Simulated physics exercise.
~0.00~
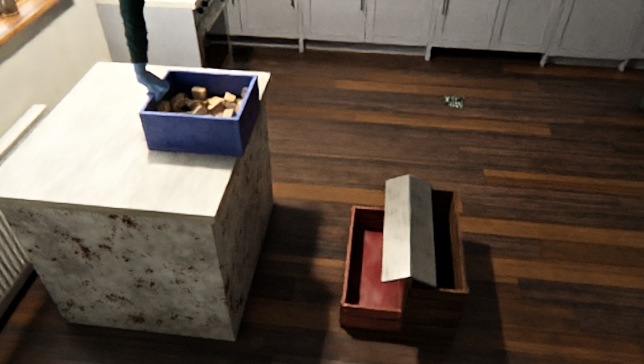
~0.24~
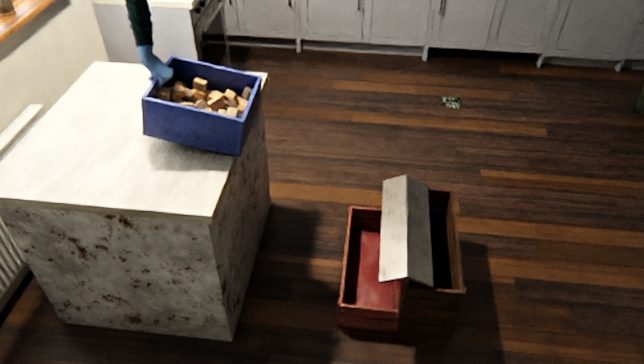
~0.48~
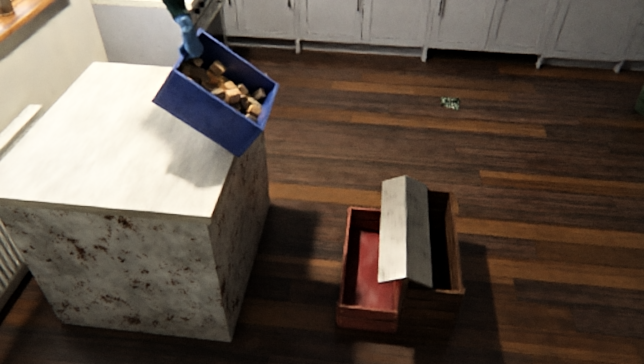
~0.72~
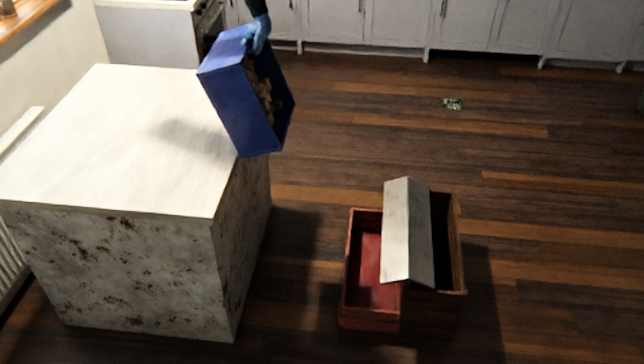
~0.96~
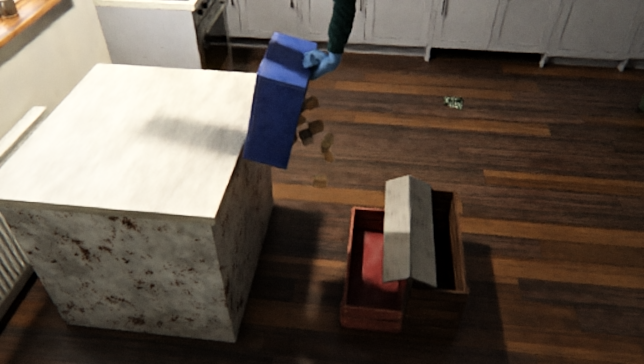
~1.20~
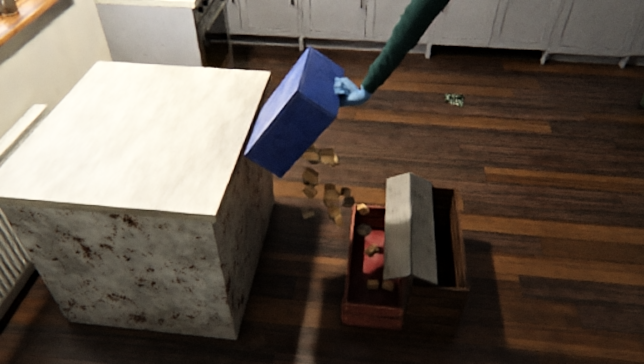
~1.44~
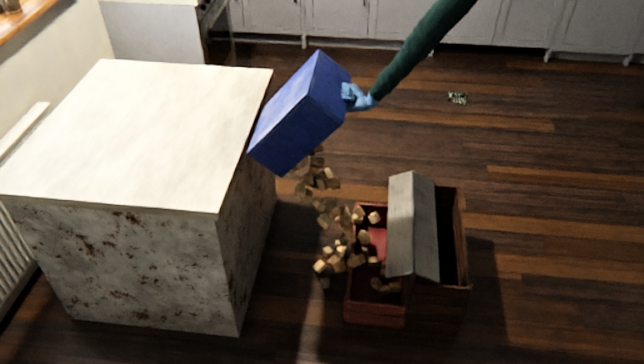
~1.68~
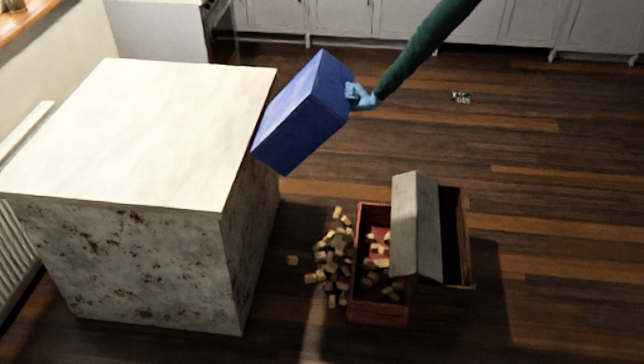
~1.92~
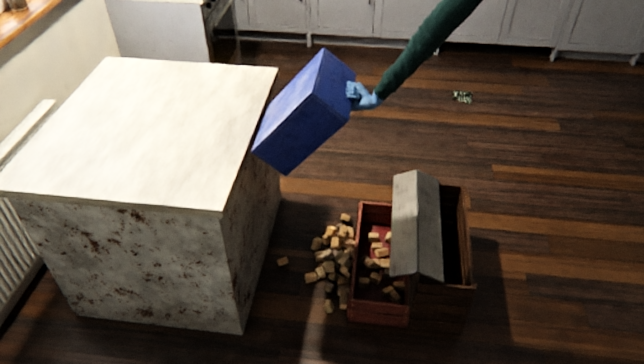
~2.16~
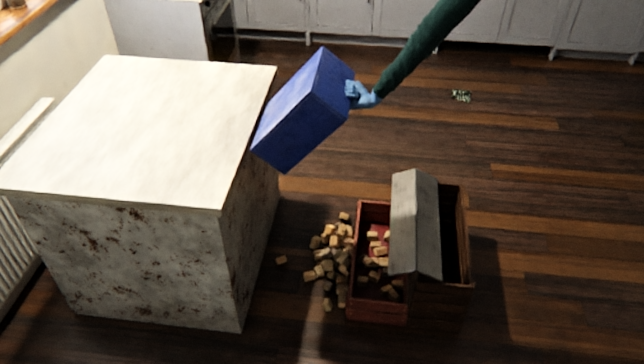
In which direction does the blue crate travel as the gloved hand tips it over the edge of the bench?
The blue crate moves to the right as it is tipped.
